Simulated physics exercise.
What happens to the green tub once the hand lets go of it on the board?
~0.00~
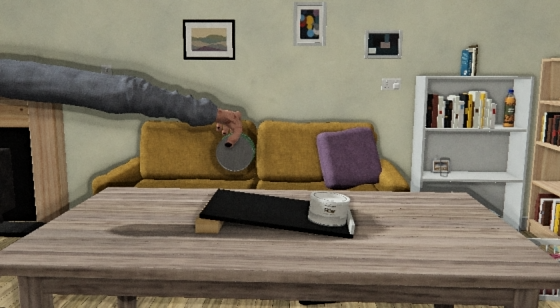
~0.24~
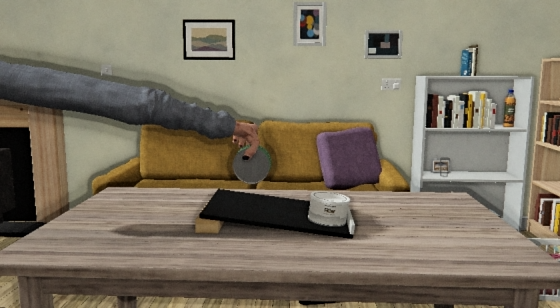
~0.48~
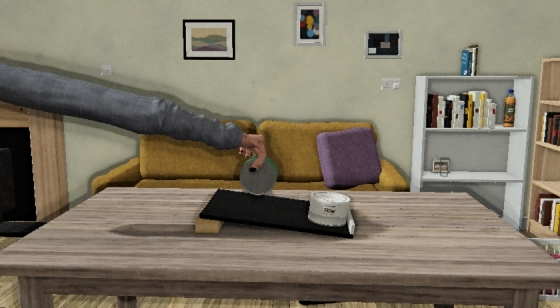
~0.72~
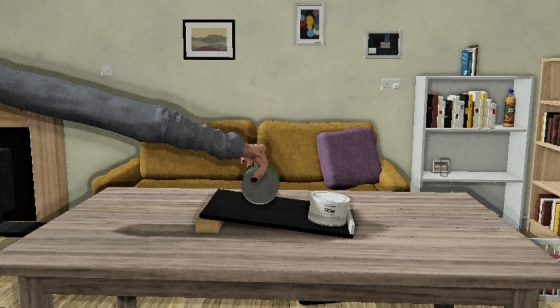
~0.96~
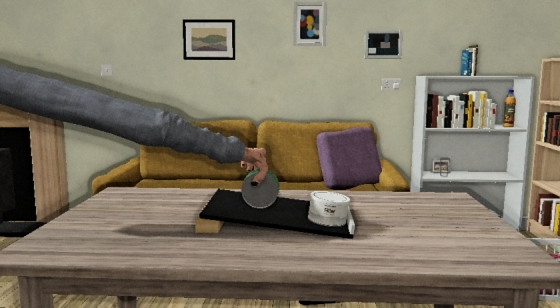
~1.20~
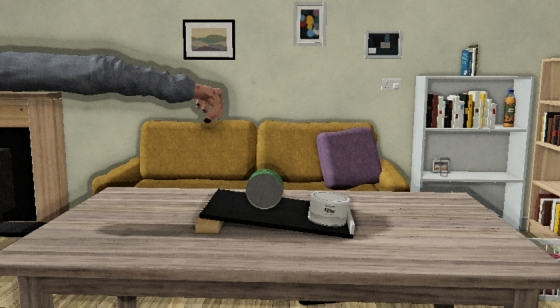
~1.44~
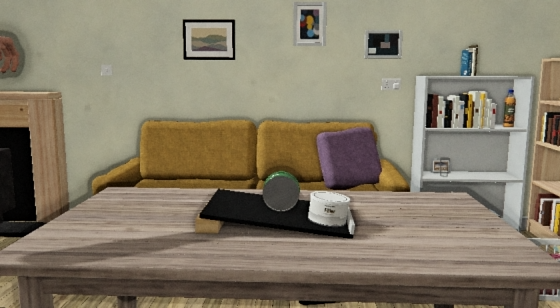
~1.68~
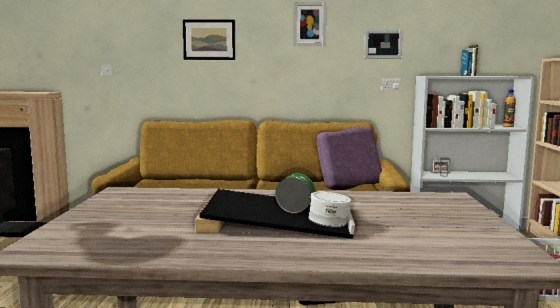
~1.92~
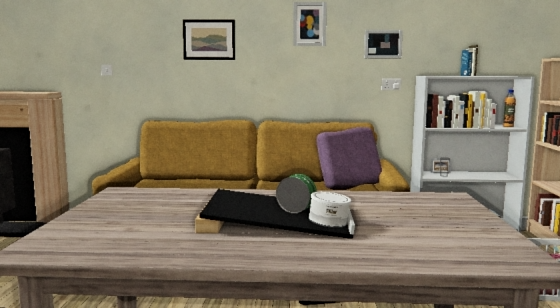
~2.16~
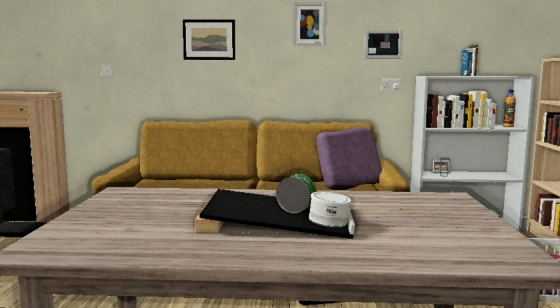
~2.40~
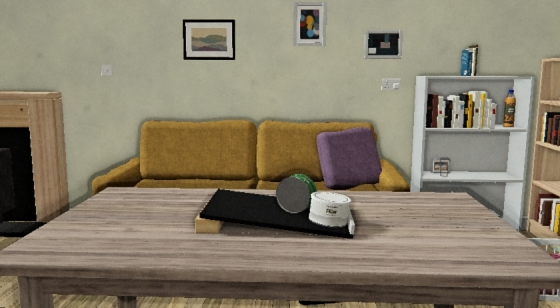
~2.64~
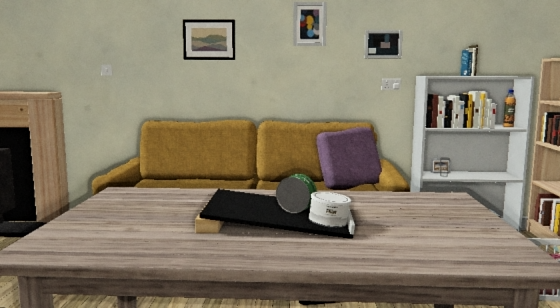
It runs down the sloping board to the right and ends up resting by the white tub.
